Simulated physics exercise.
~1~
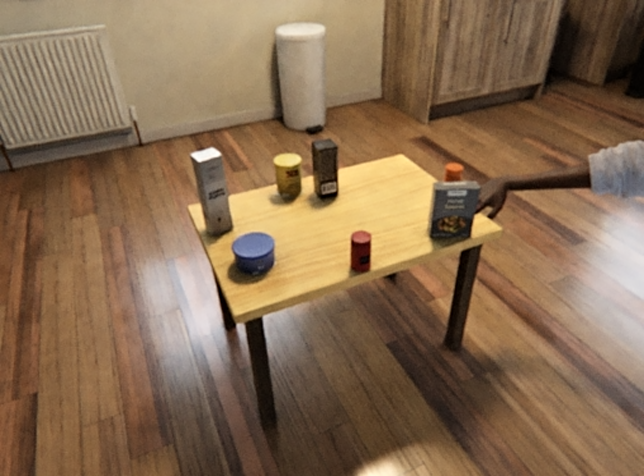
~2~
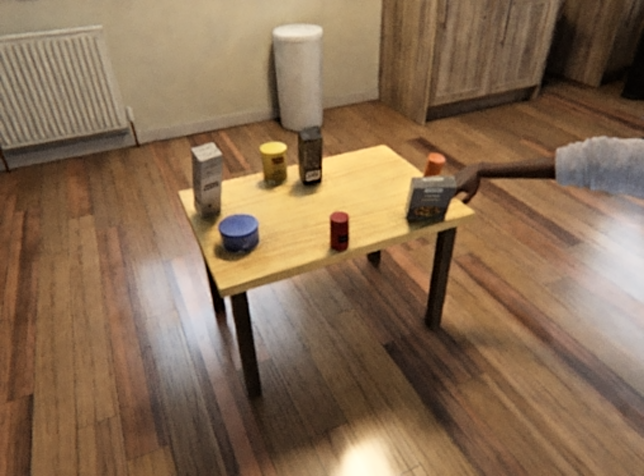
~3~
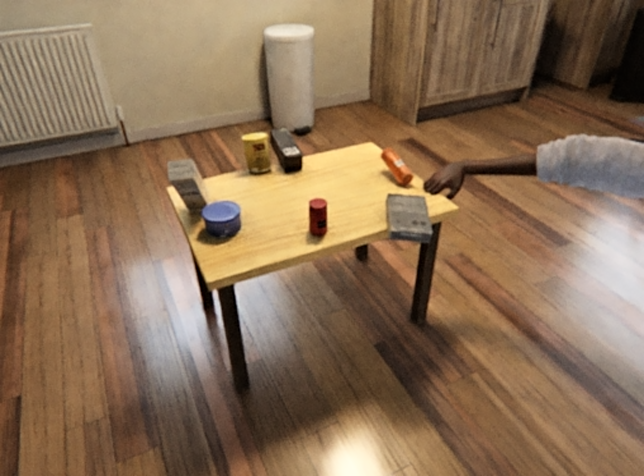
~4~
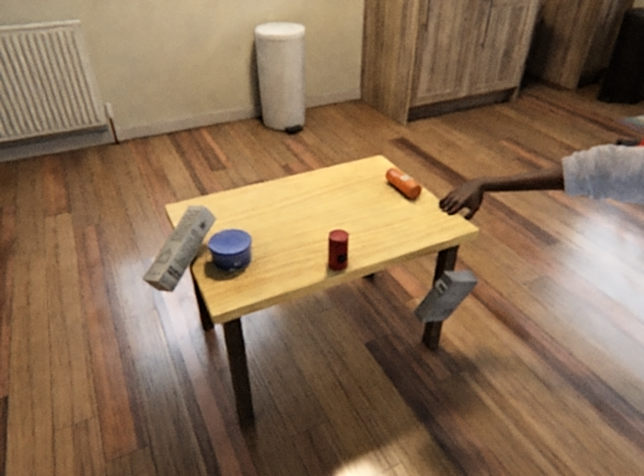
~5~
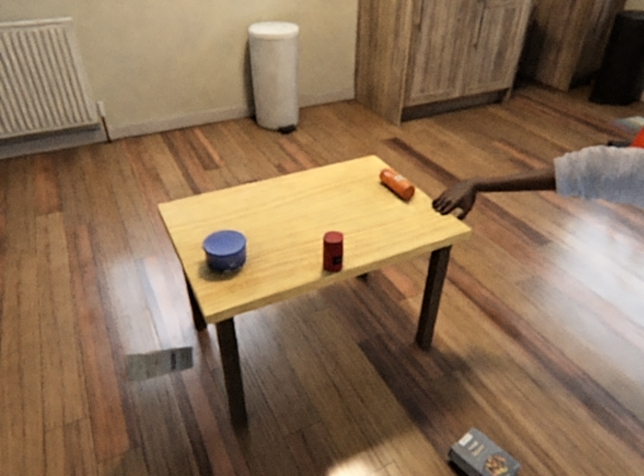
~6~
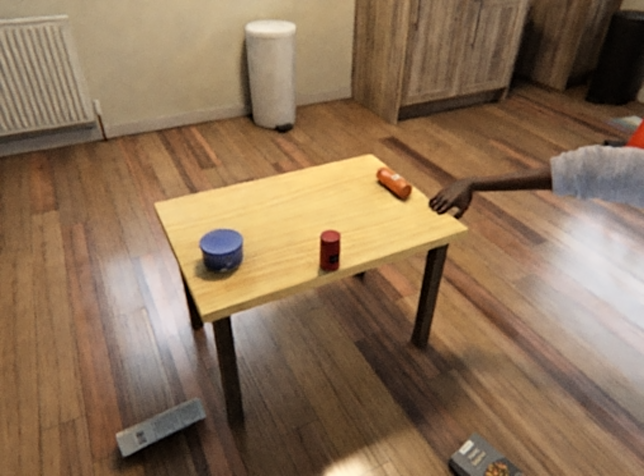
Four containers tip and fall off a jerked table, leaving two standing and one toppled.
